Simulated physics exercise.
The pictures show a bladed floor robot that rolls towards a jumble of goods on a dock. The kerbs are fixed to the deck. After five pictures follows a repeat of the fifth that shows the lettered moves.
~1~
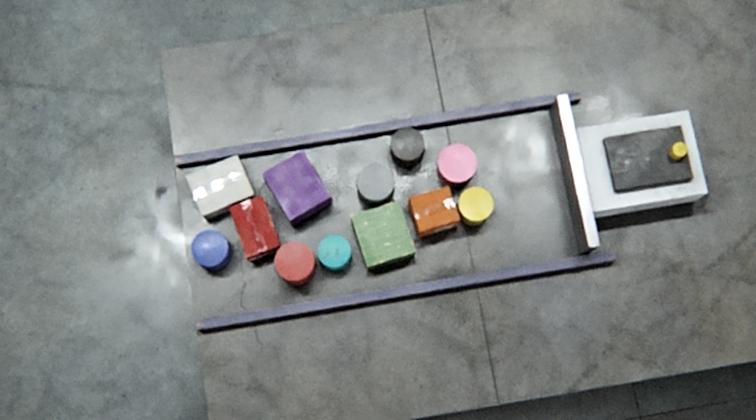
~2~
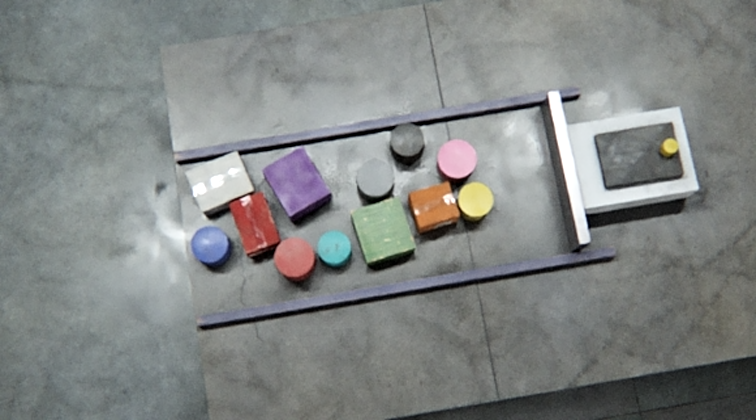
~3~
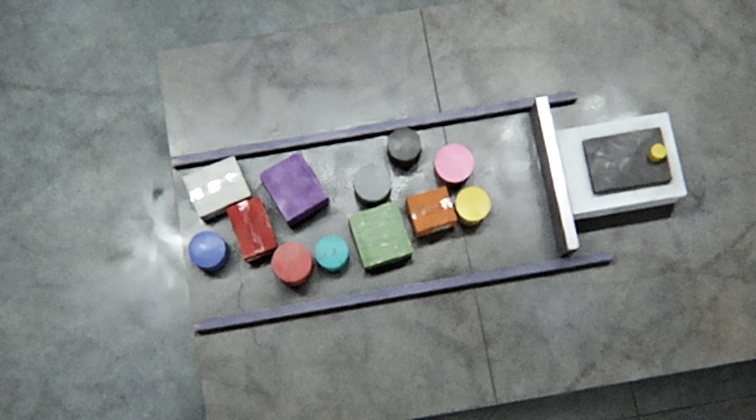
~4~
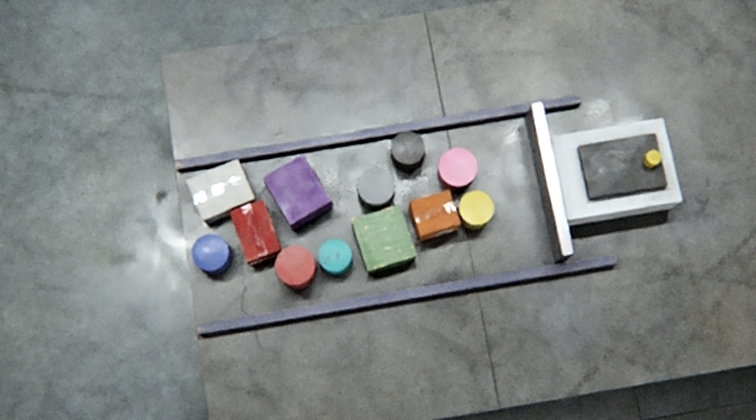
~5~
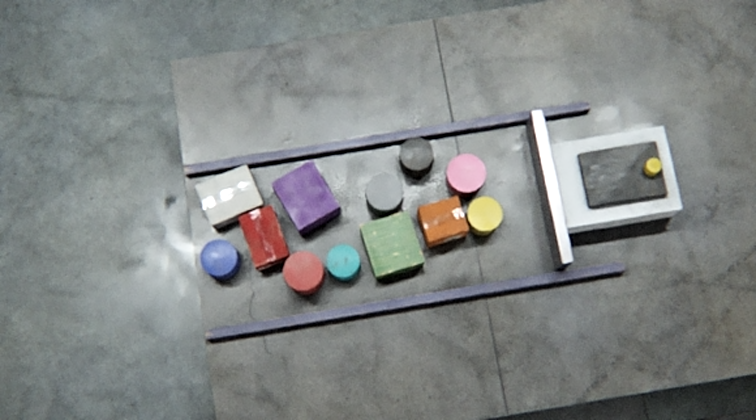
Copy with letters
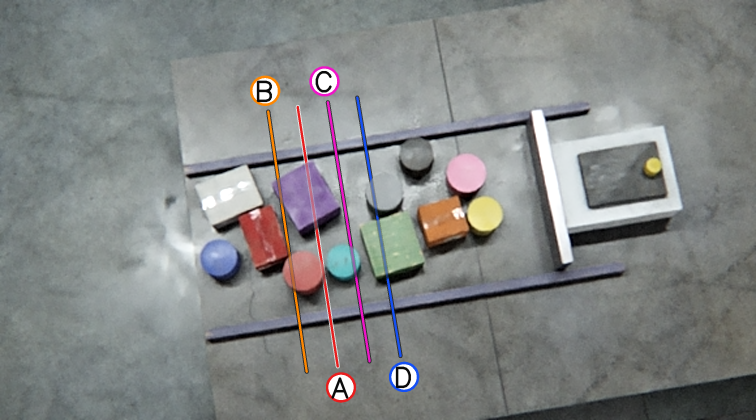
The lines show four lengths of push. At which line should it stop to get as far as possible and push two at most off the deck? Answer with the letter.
Stop at C.
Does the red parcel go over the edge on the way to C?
No.
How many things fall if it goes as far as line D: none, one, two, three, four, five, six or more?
By then, none.
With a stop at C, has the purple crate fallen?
No.
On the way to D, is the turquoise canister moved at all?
Yes.
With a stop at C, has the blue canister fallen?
Yes.
On the marked copy, A at (317, 233); B at (287, 238); C at (348, 228); D at (378, 223).
Taking C. A third of the way, robot (544, 187); turquoise canister (339, 265); pink pail (447, 180).
Two thirds of the way, robot (471, 199); red canister (239, 294); red parcel (258, 242).
When it is over, robot (417, 207); red canister over the edge; blue canister over the edge; two fallen.
As for the rest, A drops five; B drops seven; D is within the limit but short.
